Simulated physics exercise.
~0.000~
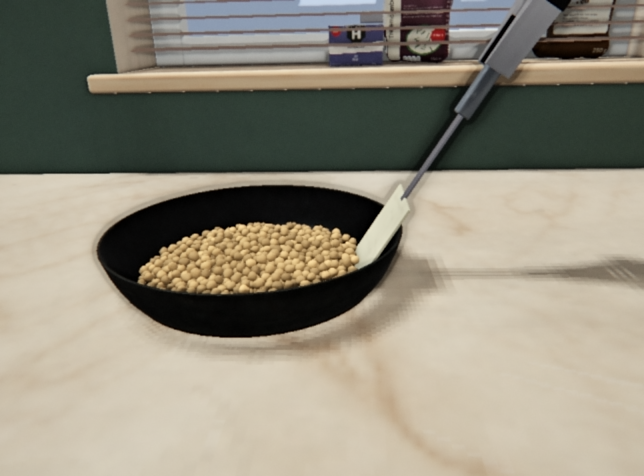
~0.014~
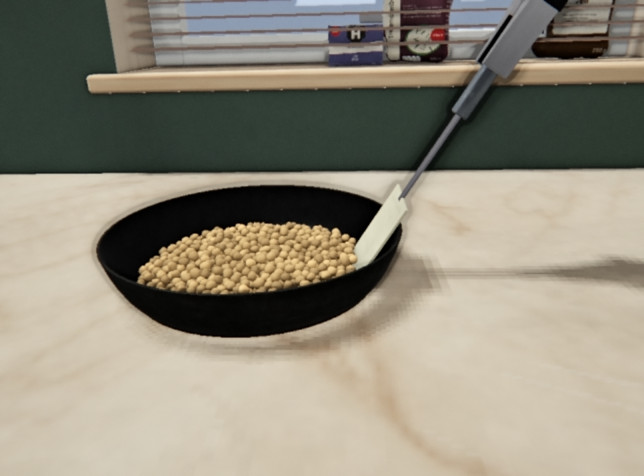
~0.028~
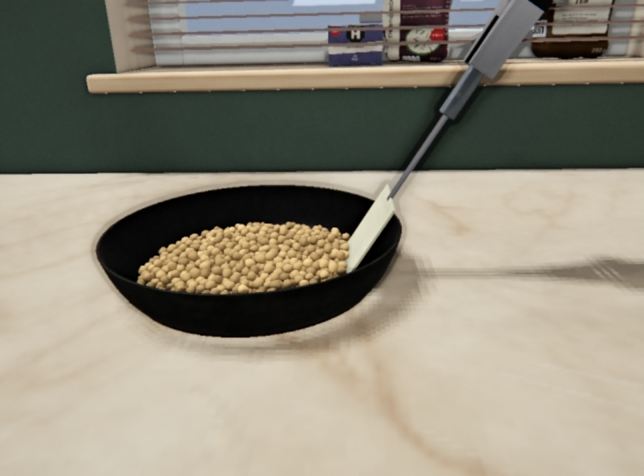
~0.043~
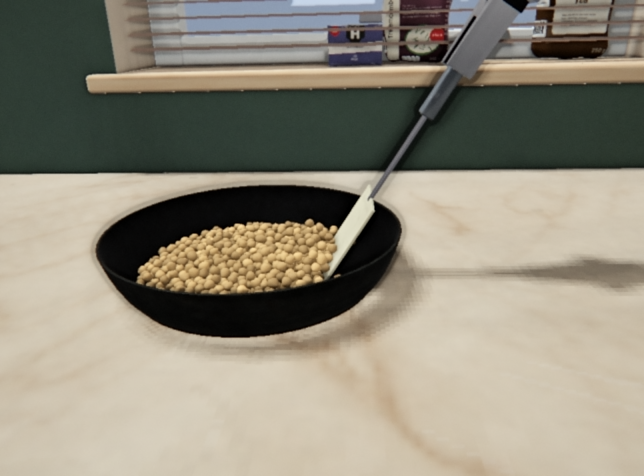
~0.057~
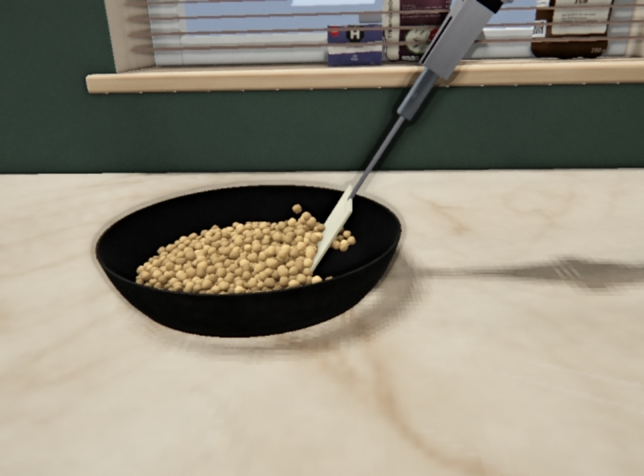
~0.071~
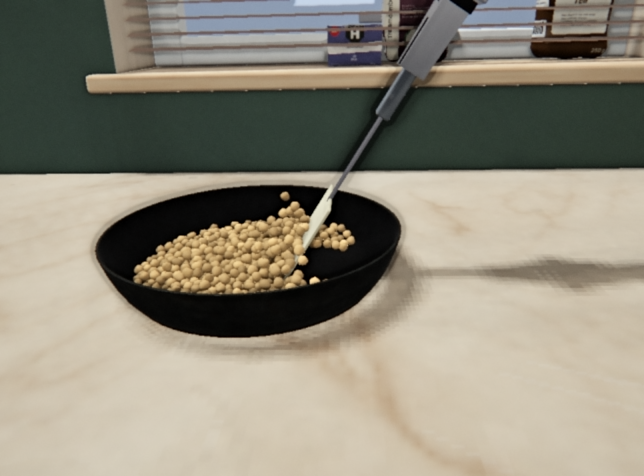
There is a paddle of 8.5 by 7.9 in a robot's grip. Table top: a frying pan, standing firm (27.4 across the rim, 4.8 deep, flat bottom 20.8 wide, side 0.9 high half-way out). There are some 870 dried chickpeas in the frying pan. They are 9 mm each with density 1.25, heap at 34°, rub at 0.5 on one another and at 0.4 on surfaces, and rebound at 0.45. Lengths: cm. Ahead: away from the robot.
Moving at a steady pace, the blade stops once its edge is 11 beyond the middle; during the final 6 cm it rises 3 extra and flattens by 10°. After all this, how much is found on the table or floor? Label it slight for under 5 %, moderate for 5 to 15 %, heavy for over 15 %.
Label: Heavy.
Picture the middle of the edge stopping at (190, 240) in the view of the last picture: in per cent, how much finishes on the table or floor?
Something near 10 in a hundred.
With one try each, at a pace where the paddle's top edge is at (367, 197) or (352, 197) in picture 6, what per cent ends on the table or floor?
Near 15 per cent in the first try and near 20 per cent in the second.
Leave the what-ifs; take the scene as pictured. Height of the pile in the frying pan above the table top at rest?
About 4.0 centimetres.
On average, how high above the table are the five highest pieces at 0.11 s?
About 7 cm.
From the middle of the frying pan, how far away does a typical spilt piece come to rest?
Looks like roughly 46 centimetres to me.
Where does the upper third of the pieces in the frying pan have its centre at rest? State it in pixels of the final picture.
(170, 254).
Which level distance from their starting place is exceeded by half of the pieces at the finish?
Some 4 cm.
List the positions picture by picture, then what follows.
Paddle top edge at (405, 196), sloping 58°; upper third of the load around (261, 256), from x 140 to 360, top at y 225; 869 in the frying pan, in the first picture.
Paddle top edge at (403, 196), sloping 58°; upper third of the load around (262, 256), from x 140 to 355, top at y 225, in the second picture.
Paddle top edge at (391, 197), sloping 58°; upper third of the load around (266, 255), from x 140 to 355, top at y 225, in the third picture.
Paddle top edge at (372, 197), sloping 58°; upper third of the load around (273, 252), from x 140 to 355, top at y 225, in the fourth picture.
Paddle top edge at (351, 197), sloping 58°; upper third of the load around (271, 249), from x 140 to 355, top at y 210, in the fifth picture.
Paddle top edge at (331, 197), sloping 58°; upper third of the load around (267, 246), from x 135 to 355, top at y 195; 869 in the frying pan, in the sixth picture.
After 0.11 s, sloping 58°, highest piece 8 above the table; 869 in the frying pan.
After 0.14 s, sloping 56°, highest piece 9 above the table; 869 in the frying pan.
After 0.36 s, sloping 48°, highest piece 18 above the table; 678 in the frying pan, 99 on the table or floor, 92 on the blade or in flight.
After 1.41 s, sloping 48°, highest piece 4 above the table; 678 in the frying pan, 191 on the table or floor.
At rest, 678 in the frying pan, 191 on the table or floor. That is 22 % on the table or floor.
